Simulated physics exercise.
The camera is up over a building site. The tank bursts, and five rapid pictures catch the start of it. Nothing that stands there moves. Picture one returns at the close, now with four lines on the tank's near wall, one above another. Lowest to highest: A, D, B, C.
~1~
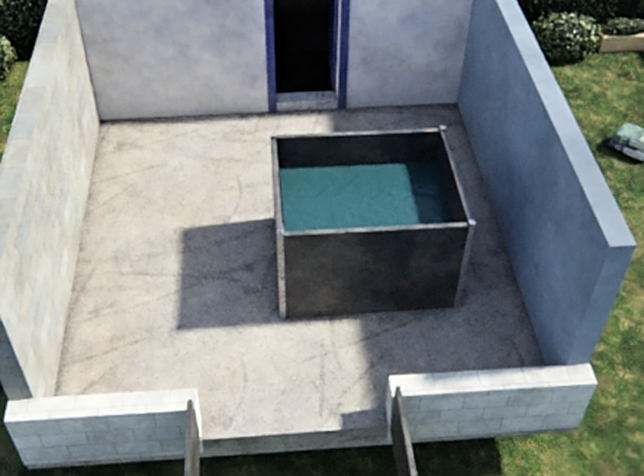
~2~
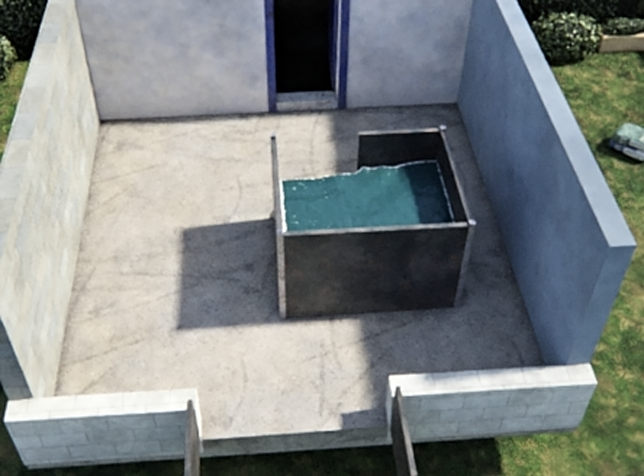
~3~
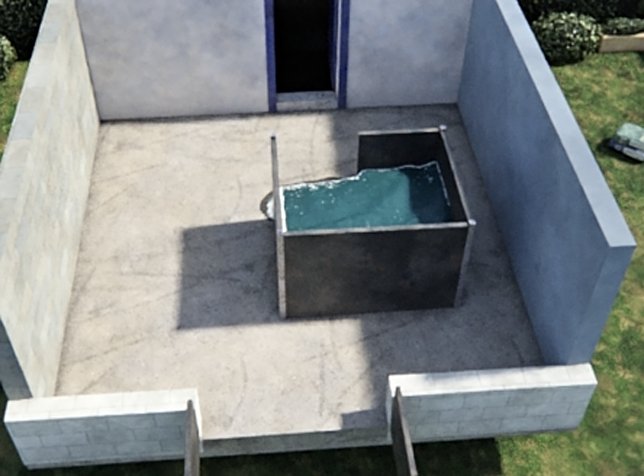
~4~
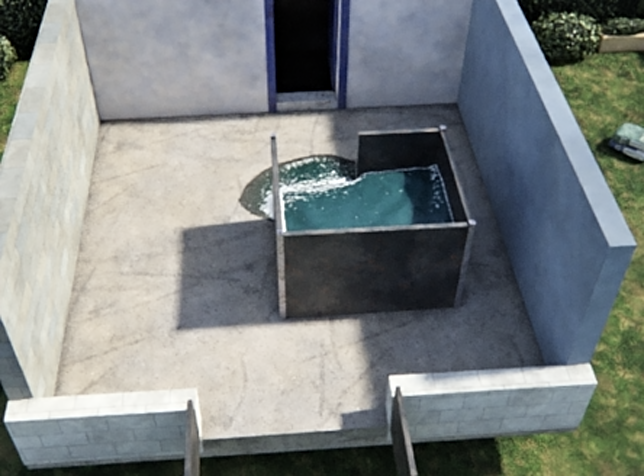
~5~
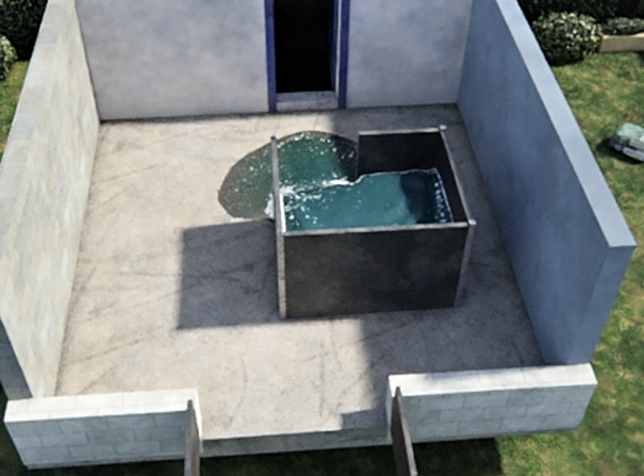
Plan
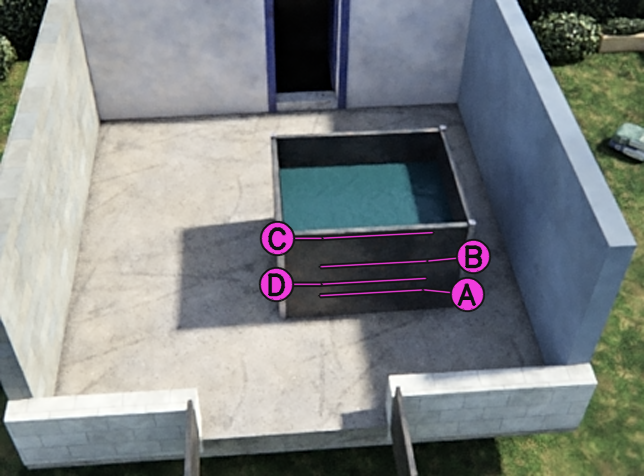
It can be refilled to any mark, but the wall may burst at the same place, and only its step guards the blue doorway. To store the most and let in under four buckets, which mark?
It is A.
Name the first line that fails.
Here it is line D.
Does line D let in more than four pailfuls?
Yes, it does.
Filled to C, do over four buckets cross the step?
Yes.
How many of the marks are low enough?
One of them.
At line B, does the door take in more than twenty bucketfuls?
Yes, clearly.
In magenta, A at (372, 292); B at (374, 263); C at (377, 235); D at (373, 281); from the bottom up A, D, B, C.
If A is chosen, a bucket or two gets in.
If B is chosen, dozens of bucketfuls pour in.
If C is chosen, dozens of bucketfuls pour in.
If D is chosen, about 9 bucketfuls get in.
